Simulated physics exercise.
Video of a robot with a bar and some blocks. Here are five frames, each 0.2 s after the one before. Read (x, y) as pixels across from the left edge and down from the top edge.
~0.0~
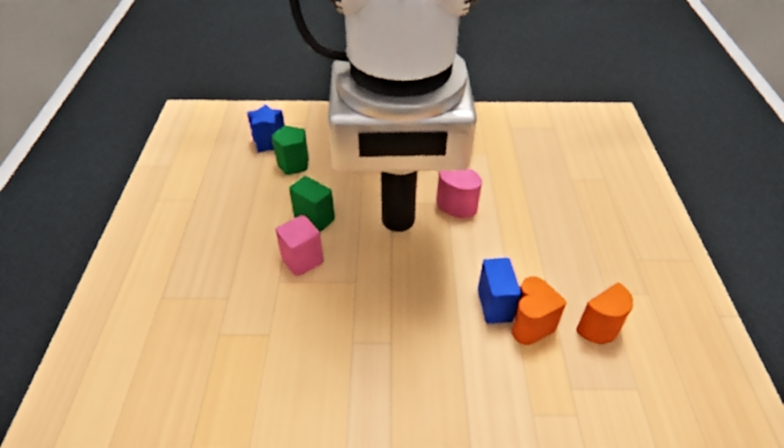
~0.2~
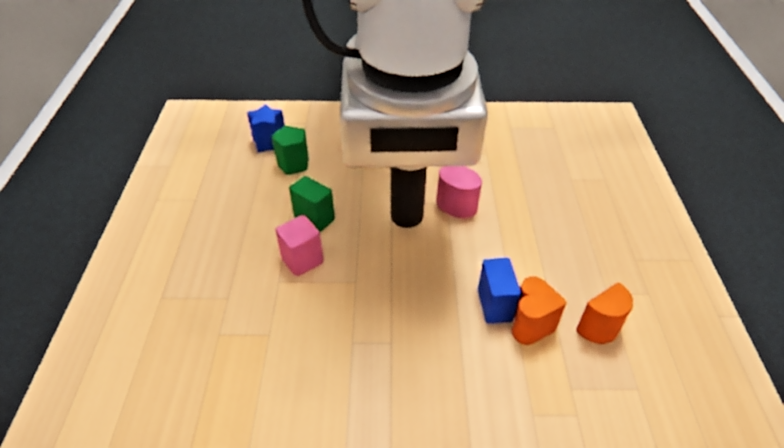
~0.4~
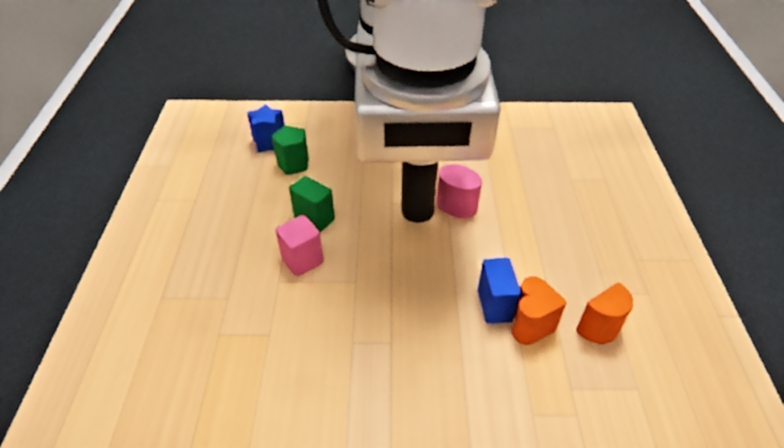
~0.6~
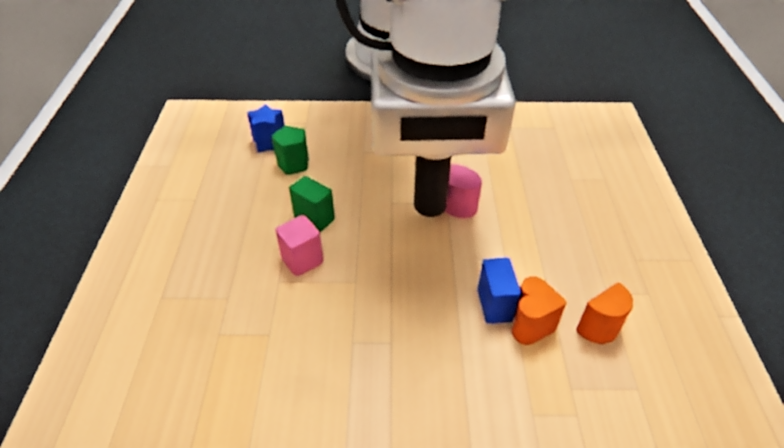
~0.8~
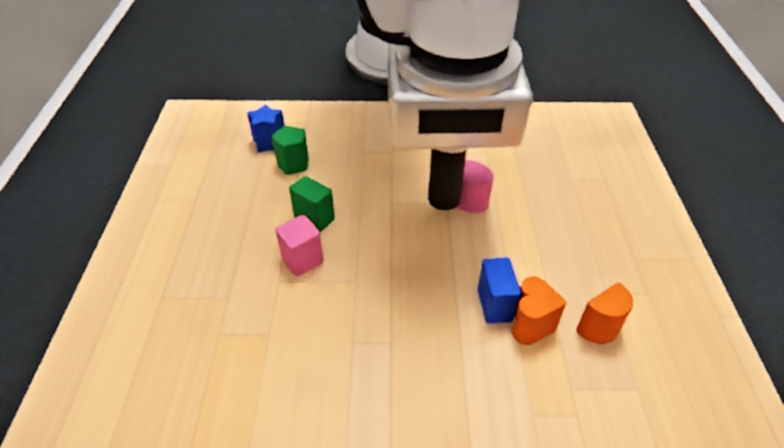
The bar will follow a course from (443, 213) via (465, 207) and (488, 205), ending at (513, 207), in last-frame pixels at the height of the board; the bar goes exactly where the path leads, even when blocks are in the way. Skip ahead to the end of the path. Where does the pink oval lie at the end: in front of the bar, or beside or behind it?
Beside or behind, I predict.
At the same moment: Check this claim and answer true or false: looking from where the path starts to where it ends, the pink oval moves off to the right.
That is false.
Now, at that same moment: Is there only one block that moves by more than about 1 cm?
I'd say yes.
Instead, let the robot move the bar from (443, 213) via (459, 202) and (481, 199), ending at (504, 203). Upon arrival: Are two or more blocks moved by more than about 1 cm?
It seems not.
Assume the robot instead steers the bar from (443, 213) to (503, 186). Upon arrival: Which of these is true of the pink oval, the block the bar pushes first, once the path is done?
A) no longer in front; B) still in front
That would be B.
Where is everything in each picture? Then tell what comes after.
In the first picture, lower end of the bar at (398, 220), tops of blocks, pink oval at (460, 176).
In the second picture, bar at (407, 216), blocks as before.
In the third picture, bar at (418, 211), blocks as before.
In the fourth picture, bar at (430, 206), blocks as before.
In the fifth picture, bar at (444, 200), pink oval at (472, 171).
The first path, step by step. Halfway along, bar at (479, 192); pink oval at (504, 161), turned 20° anticlockwise.
At the end, bar at (515, 194); pink oval at (522, 156), turned 55° anticlockwise.
